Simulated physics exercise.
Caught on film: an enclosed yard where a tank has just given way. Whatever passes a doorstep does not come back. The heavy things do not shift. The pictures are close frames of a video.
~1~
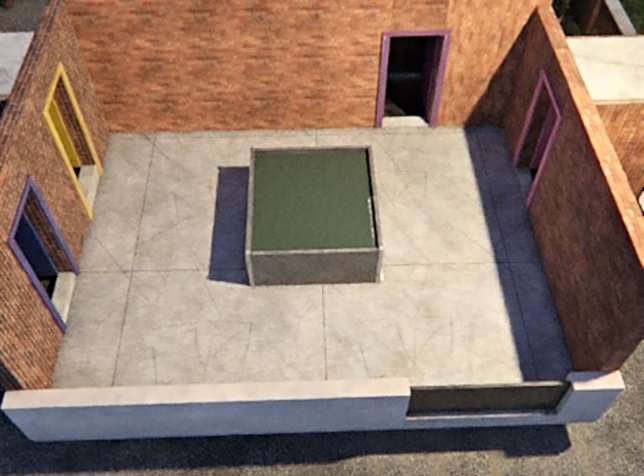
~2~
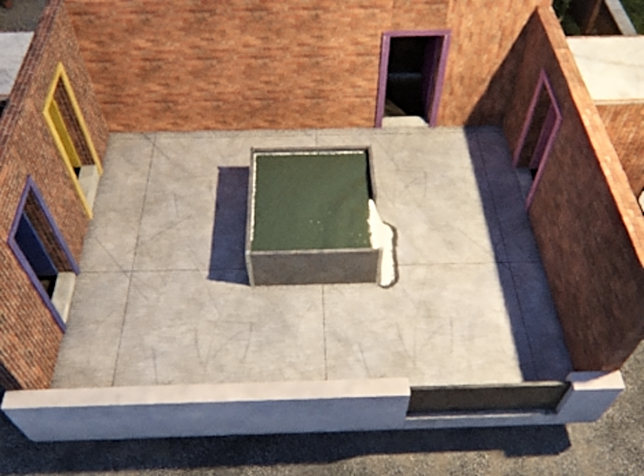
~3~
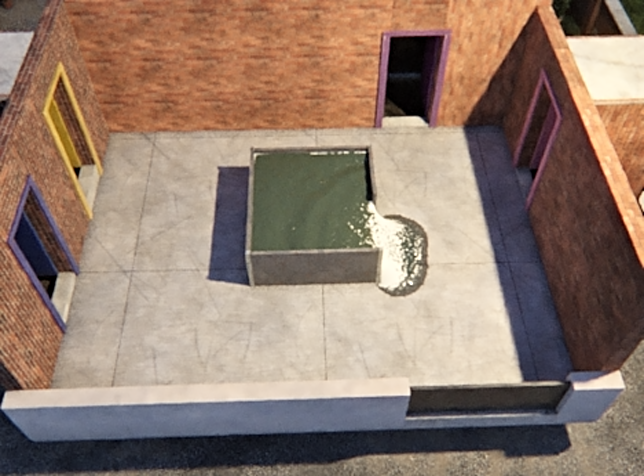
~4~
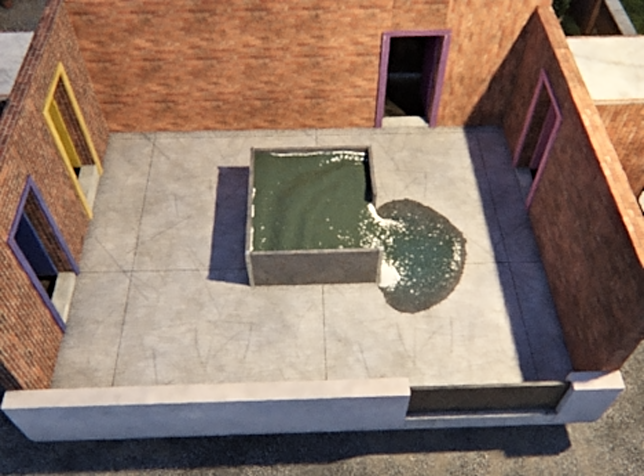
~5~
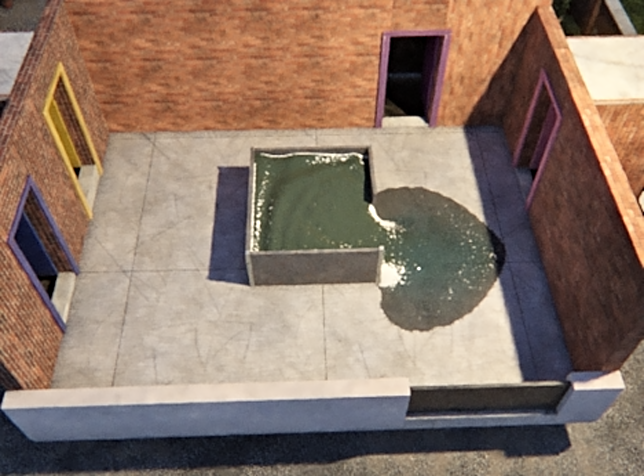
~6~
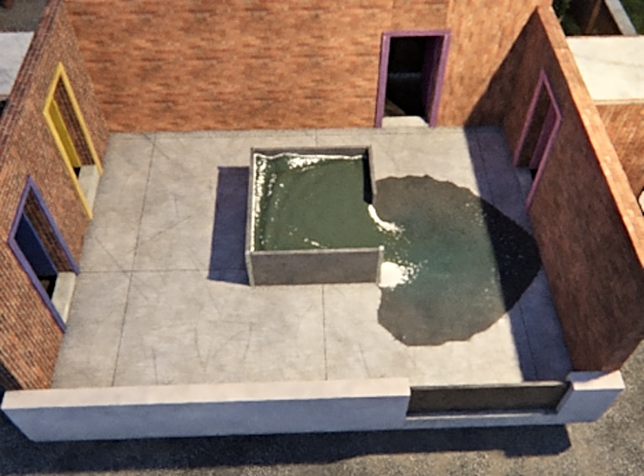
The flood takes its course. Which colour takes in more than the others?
It is the pink one.
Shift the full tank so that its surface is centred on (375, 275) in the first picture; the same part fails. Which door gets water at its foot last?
That is the yellow-painted one.
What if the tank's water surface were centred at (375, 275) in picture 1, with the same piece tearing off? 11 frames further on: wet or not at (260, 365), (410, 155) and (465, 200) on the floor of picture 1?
In turn: Clear, not flooded, wet.
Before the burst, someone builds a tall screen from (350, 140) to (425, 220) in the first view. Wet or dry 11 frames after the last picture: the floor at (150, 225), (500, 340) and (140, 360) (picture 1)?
As listed: Clear, wet, no water.
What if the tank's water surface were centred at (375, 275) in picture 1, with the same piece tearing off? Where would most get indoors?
The purple door.
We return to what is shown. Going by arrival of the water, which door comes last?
That is the yellow-painted one.
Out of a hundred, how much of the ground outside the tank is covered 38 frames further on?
Near 85 in a hundred.
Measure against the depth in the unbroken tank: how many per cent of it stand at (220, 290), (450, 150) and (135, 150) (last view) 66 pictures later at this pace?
About 6, 10 and 12 per cent.
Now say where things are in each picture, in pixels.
The first picture shows the tank at (313, 200) is whole and still.
In the second picture, water pours out at (374, 241) and has run to (384, 226).
In the third picture, the front is at (413, 225), out from the gap at (374, 243).
In the fourth picture, the front is at (458, 235), out from the gap at (374, 244).
In the fifth picture, the front is at (500, 258), out from the gap at (374, 244).
In the sixth picture, the front is at (538, 260), out from the gap at (374, 244).
A moment on, water covers 25 % of the floor; pink door a trickle in, purple door not reached, blue door not reached, yellow door not reached.
Next, water covers 30 % of the floor; pink door some in, purple door not reached, blue door not reached, yellow door not reached.
Then, water covers 45 % of the floor; pink door a lot in, purple door wet at the sill, nothing in, blue door not reached, yellow door not reached.
Later, water covers 85 % of the floor; pink door a lot in, purple door a trickle in, blue door wet at the sill, nothing in, yellow door not reached.
In the end, water covers 100 % of the floor; pink door a lot in, purple door some in, blue door a trickle in, yellow door wet at the sill, nothing in; the pink door has let in the most.
